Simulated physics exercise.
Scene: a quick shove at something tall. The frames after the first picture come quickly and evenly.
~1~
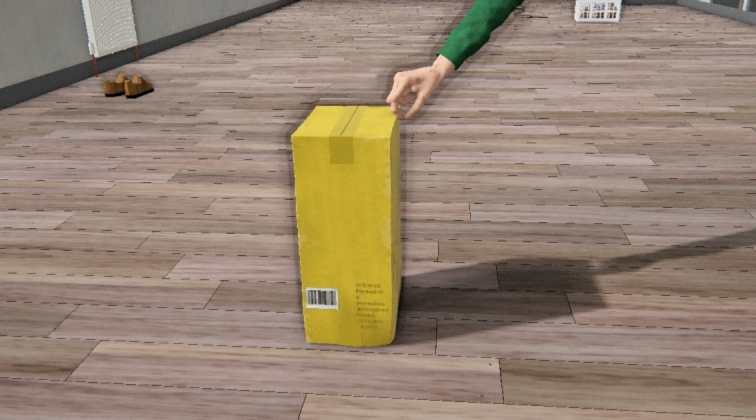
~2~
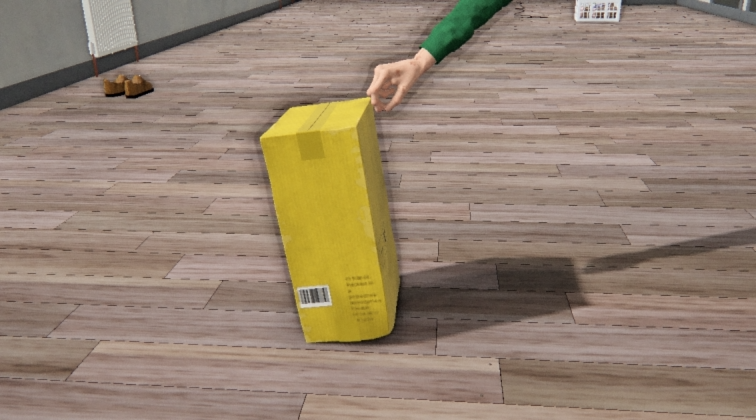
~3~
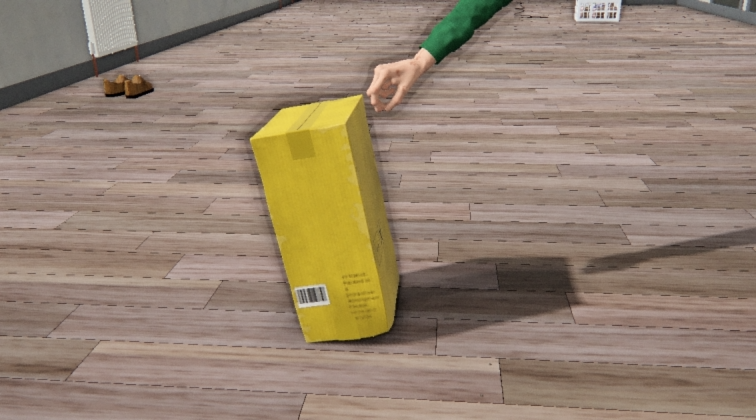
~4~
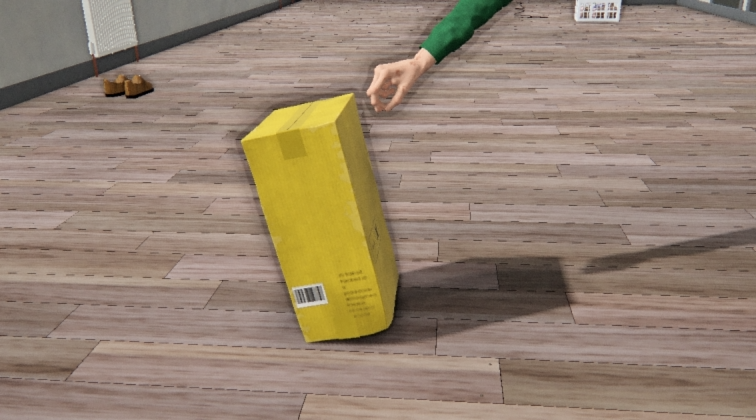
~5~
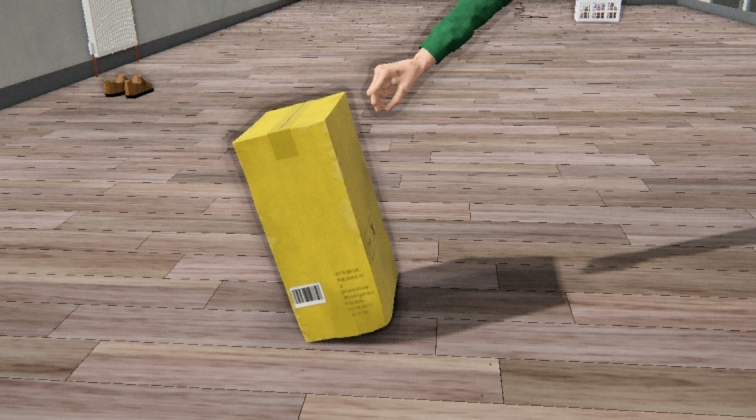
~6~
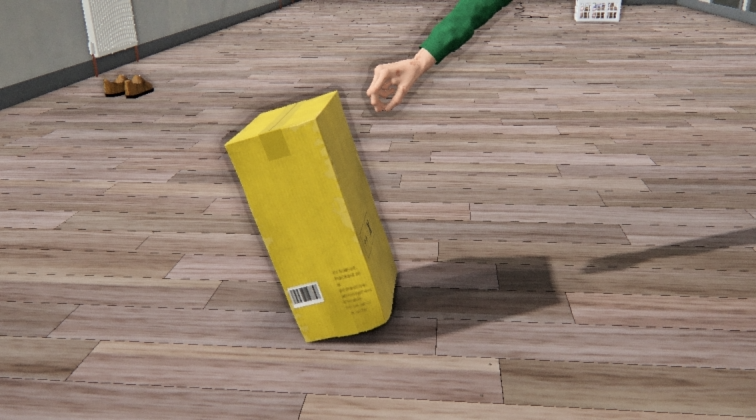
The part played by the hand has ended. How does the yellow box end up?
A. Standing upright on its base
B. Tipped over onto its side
Answer: B.
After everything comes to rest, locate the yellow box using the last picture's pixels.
Looks like it settles somewhere around (217, 275).
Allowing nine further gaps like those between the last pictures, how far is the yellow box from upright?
I'd expect to see 35° off upright in that final picture.
Then, 0.30 s after the last picture, yellow box 51° off upright near (258, 226).
At rest, the yellow box topples, near (217, 275).
